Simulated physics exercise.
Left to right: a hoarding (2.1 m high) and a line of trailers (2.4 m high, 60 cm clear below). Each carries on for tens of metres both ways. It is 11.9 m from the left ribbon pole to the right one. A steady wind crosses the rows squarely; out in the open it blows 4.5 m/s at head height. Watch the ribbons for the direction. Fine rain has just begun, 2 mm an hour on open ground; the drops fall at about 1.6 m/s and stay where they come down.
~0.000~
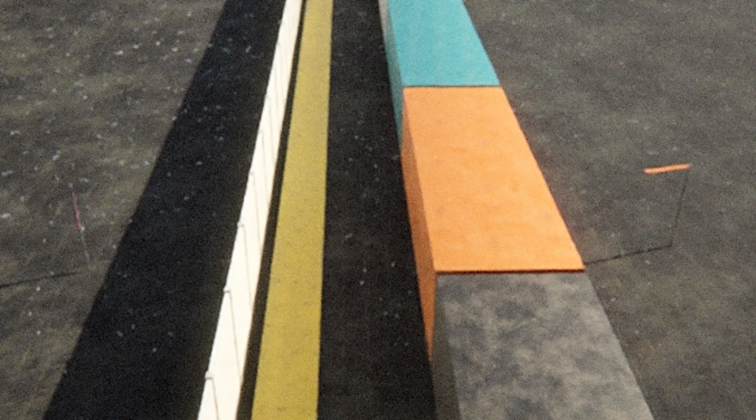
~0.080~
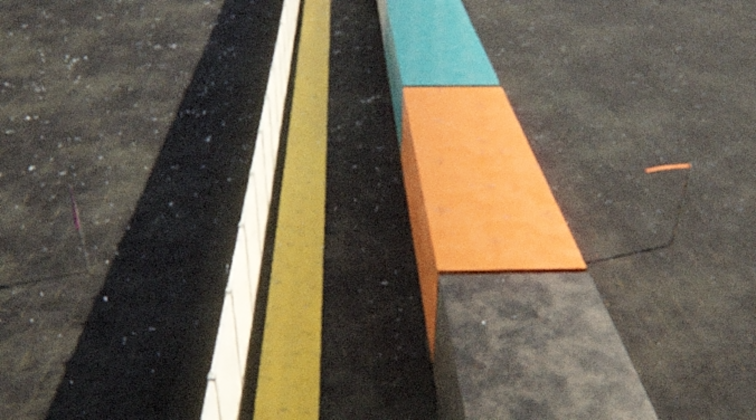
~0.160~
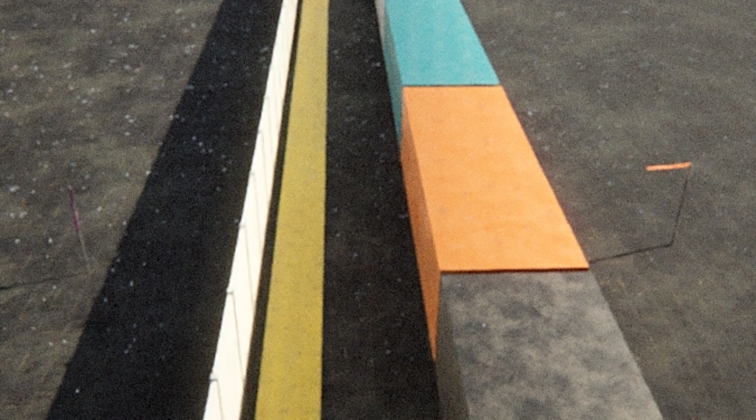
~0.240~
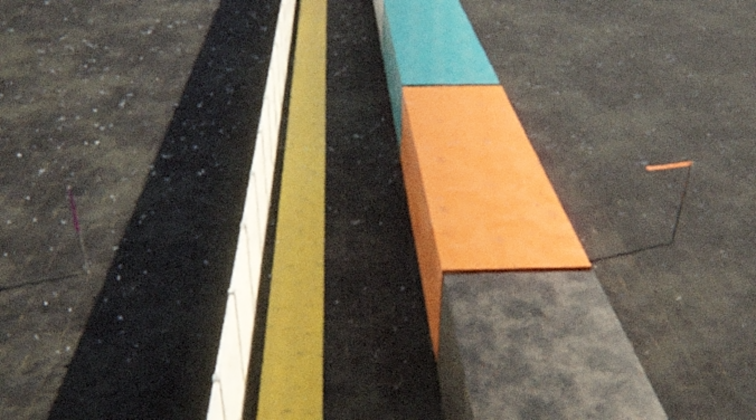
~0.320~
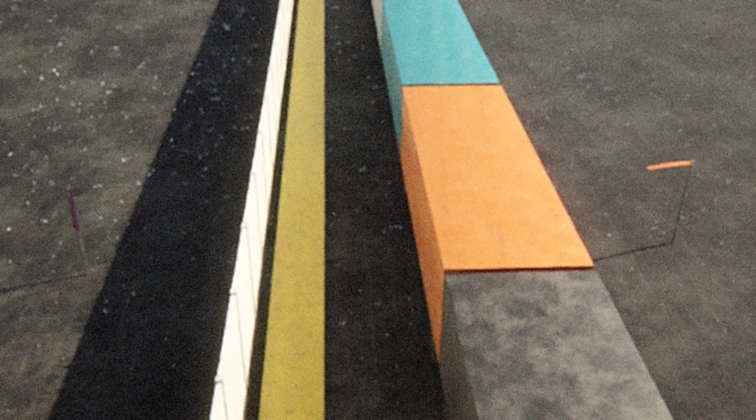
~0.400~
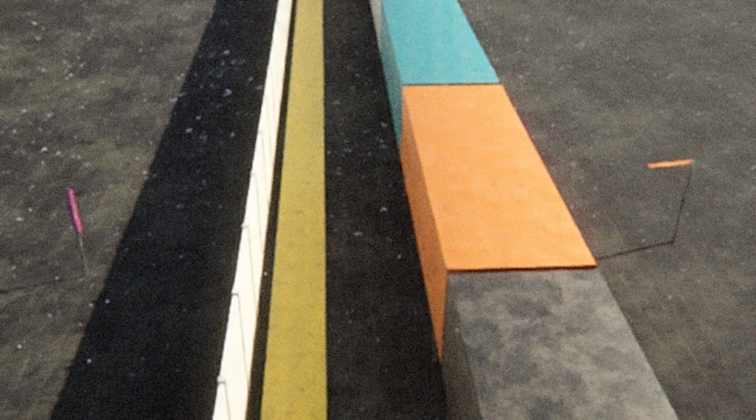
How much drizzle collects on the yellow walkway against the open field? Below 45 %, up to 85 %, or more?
The amount there is between 45 and 85 % of the open one.
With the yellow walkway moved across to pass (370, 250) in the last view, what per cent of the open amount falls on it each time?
About 30 %.
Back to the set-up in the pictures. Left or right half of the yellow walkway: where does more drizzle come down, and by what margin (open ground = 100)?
The left half, by about 15 points.
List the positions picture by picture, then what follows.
The left ribbon ends at (78, 229), hanging almost straight, in the first picture.
The right ribbon ends at (647, 171), leaning 85 degrees to the left and the yellow one passes (299, 248), in the second picture.
The left ribbon ends at (77, 230), hanging almost straight, above the rows the drops slant 80 degrees from upright, towards the left and the top of the hoarding crosses (262, 126), in the third picture.
The right ribbon ends at (648, 169), leaning 85 degrees to the left and the yellow one passes (303, 189), in the fourth picture.
The left ribbon ends at (78, 231), hanging almost straight and above the rows the drops slant 80 degrees from upright, towards the left, in the fifth picture.
The right ribbon ends at (649, 166), leaning 85 degrees to the left and the top of the hoarding crosses (261, 126), in the sixth picture.
After 10 minutes open ground has 0.3 mm and the yellow walkway 0.2 mm.
After 30 minutes open ground has 1.0 mm and the yellow walkway 0.7 mm.
After 60 minutes open ground has 2.0 mm and the yellow walkway 1.3 mm, so the yellow walkway has 66 % of the open amount; the left half of it has 72 %, the right half 60 %.
